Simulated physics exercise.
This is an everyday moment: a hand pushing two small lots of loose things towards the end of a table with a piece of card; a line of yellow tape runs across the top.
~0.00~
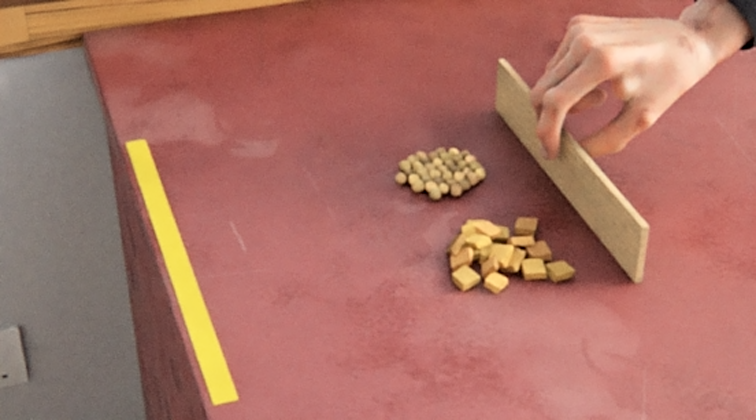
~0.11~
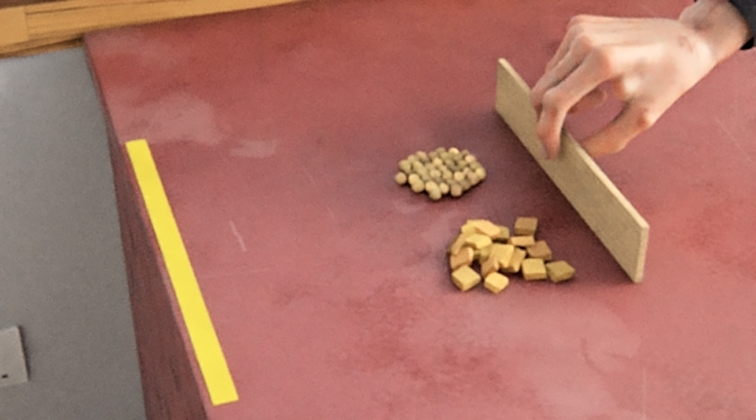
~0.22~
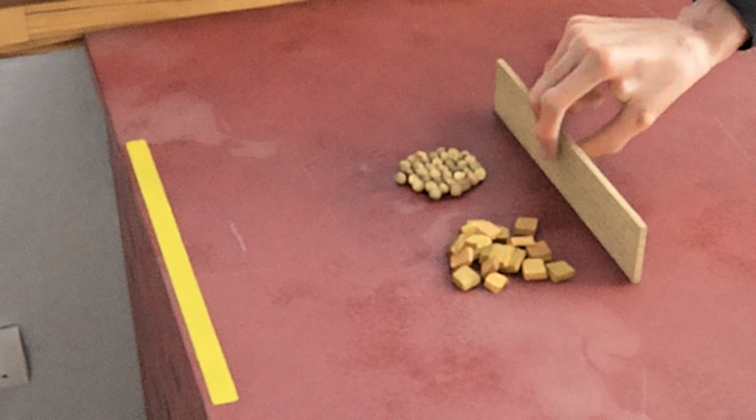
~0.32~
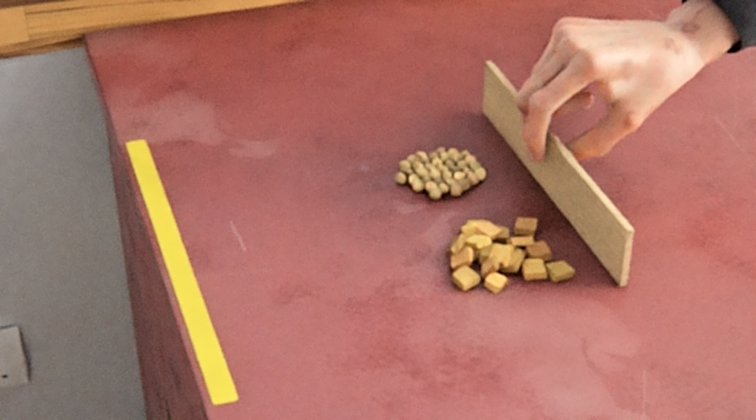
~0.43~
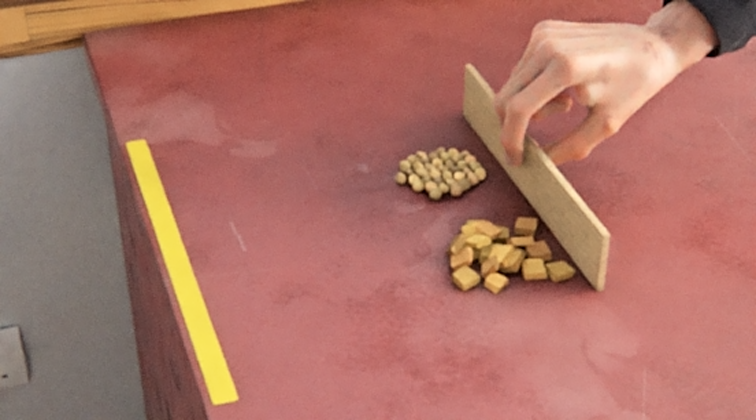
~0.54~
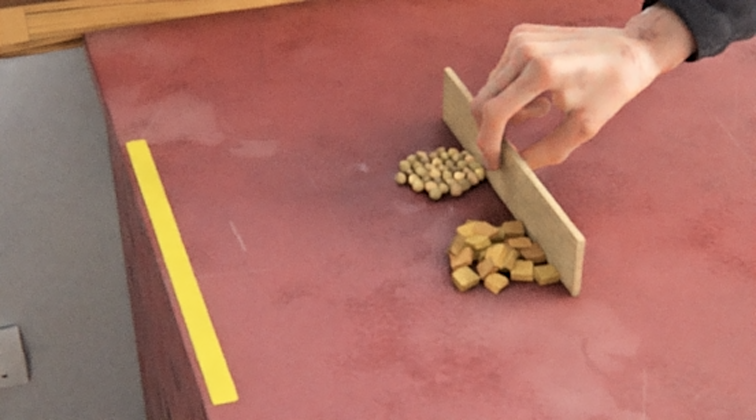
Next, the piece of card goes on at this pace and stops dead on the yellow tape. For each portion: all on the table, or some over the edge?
Nearer portion? It spills partly off. Farther portion? It spills partly off.
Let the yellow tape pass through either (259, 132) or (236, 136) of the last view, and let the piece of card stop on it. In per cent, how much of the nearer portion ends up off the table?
Off the table: Close to 0 % for the first line, close to 0 % for the second.
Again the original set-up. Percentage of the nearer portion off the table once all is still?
I reckon near 100 in a hundred end up there.
After 1.31 s, piece of card still moving, near (335, 177); nearer portion all on the table, its front near (297, 314); farther portion all on the table, its front near (276, 205).
After 2.10 s, piece of card stopped at the yellow tape; nearer portion the whole lot over the edge; farther portion near two thirds over the edge.
After 2.38 s, piece of card stopped at the yellow tape; nearer portion the whole lot over the edge; farther portion the whole lot over the edge.
In the end (2.6 s), piece of card stopped at the yellow tape; nearer portion the whole lot over the edge; farther portion the whole lot over the edge.
